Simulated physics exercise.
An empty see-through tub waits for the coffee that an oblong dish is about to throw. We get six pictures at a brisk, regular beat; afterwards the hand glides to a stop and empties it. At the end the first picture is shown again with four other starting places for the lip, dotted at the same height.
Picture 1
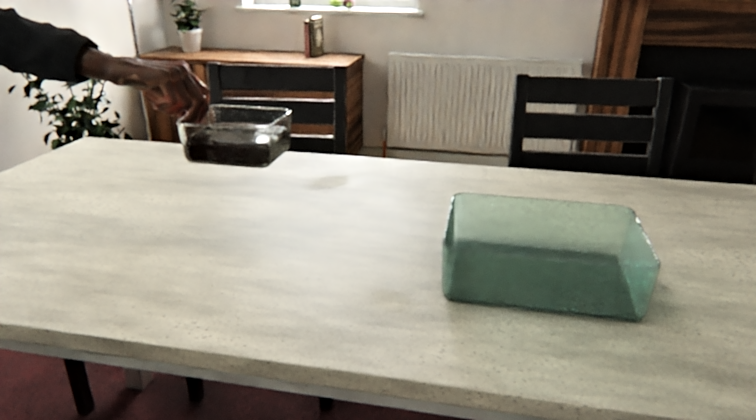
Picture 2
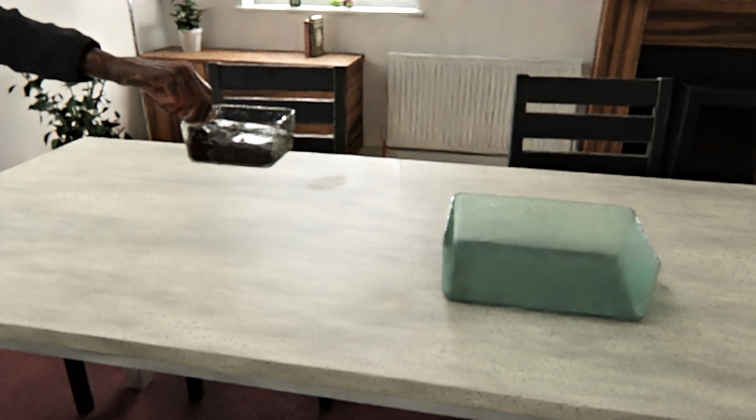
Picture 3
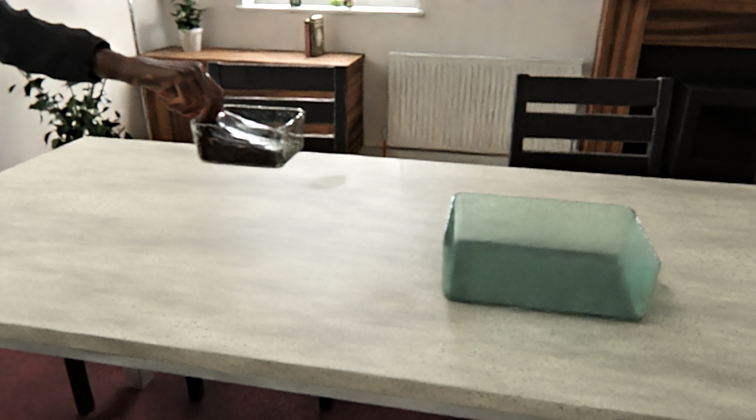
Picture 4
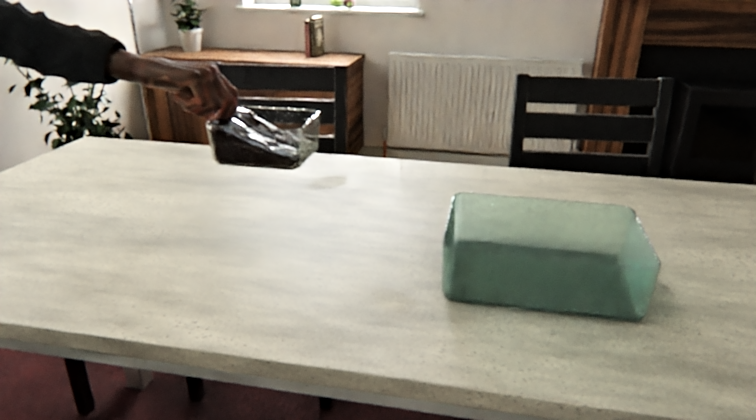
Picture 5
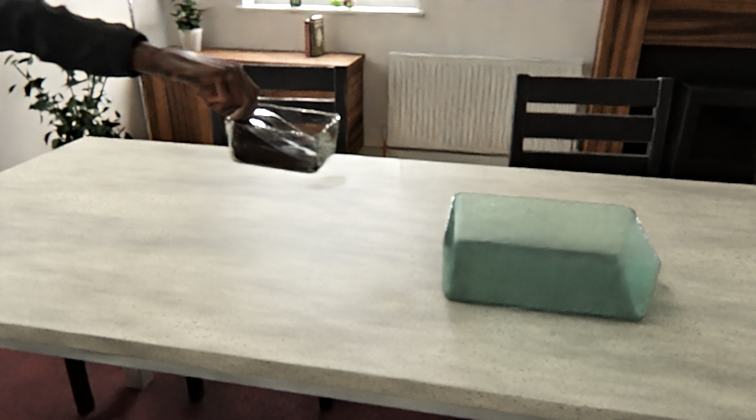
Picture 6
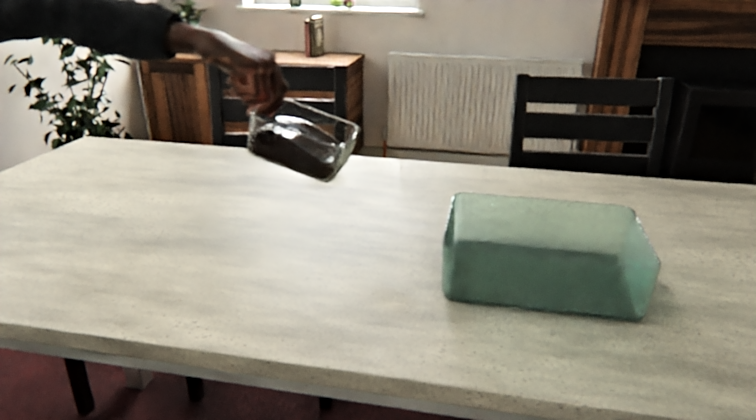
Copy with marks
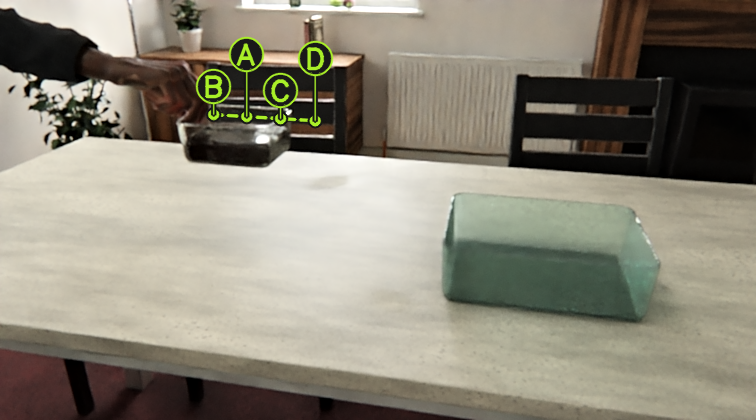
To begin with, a hand at the left holds an oblong glass dish of dark coffee upright near the far edge of a pale table, with an empty greenish see-through tub at the right. The hand carries the dish a short way rightward, the liquid sloshing inside, then tilts its right end downward.
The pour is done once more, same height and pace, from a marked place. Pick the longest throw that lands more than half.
I would pick place D.
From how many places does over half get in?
One of them.
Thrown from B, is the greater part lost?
Yes.
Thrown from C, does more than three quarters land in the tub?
No.
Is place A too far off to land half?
Yes, it does.
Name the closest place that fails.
That would be C.
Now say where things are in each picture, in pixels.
The first picture shows upright, lip at (279, 118); tub from (442, 296) to (644, 319); nothing has left yet.
The second picture shows upright, lip at (283, 118); nothing has left yet.
The third picture shows upright, lip at (293, 119); nothing has left yet.
The fourth picture shows upright, lip at (309, 120); nothing has left yet.
The fifth picture shows tipped about 5°, lip at (330, 125); nothing has left yet.
The sixth picture shows tipped about 17°, lip at (352, 137); nothing has left yet.
On the marked copy, A at (246, 116); B at (213, 114); C at (280, 118); D at (315, 120).
For place A, about 0 % lands in the tub, 97 % falls short and 3 % goes beside or beyond.
For place B, about 0 % lands in the tub, 100 % falls short.
For place C, about 33 % lands in the tub, 63 % falls short and 4 % goes beside or beyond.
For place D, about 69 % lands in the tub, 25 % falls short and 7 % goes beside or beyond.
